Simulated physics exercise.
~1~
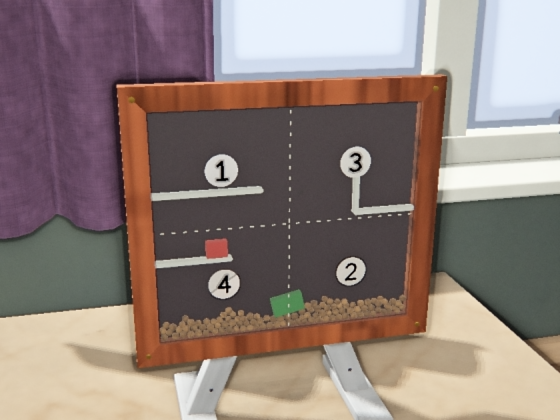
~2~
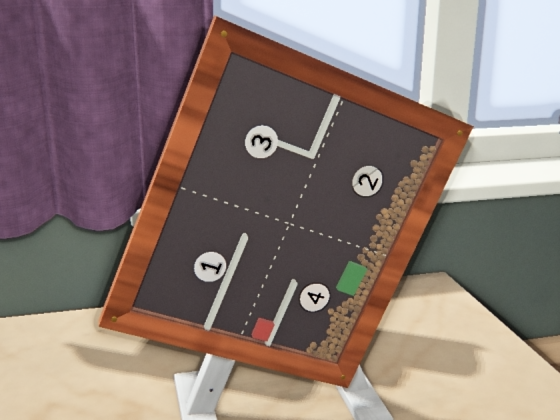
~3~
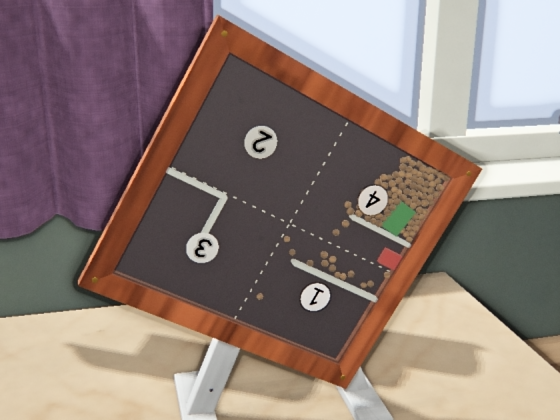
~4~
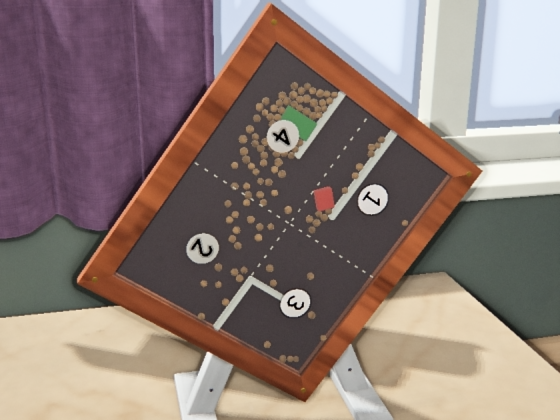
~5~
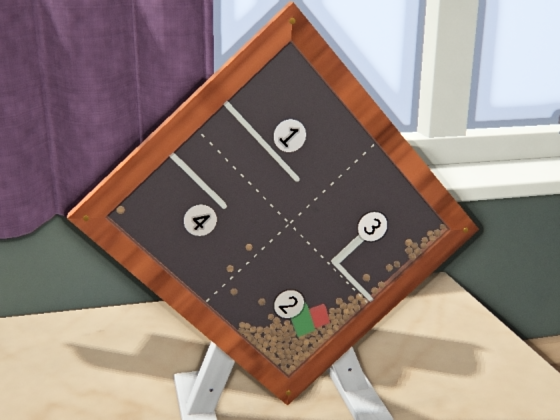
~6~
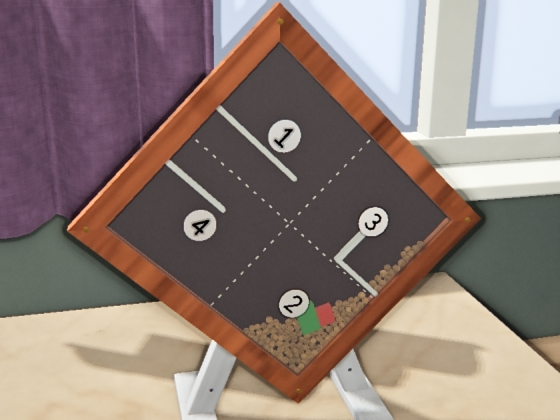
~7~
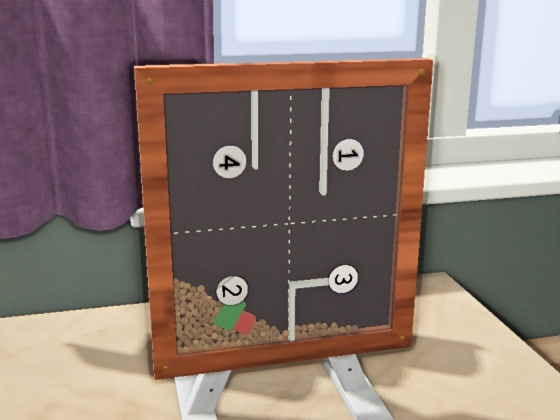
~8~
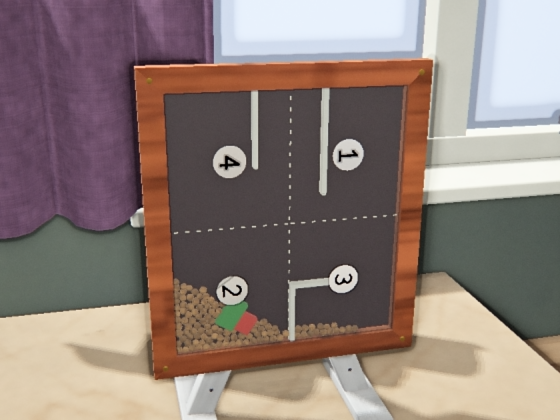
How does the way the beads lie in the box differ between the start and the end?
At the start the beads lie in a fairly even layer along the bottom of the box. At the end most are heaped in the lower left corner, in quarter two, with a thin layer trailing off to the right.
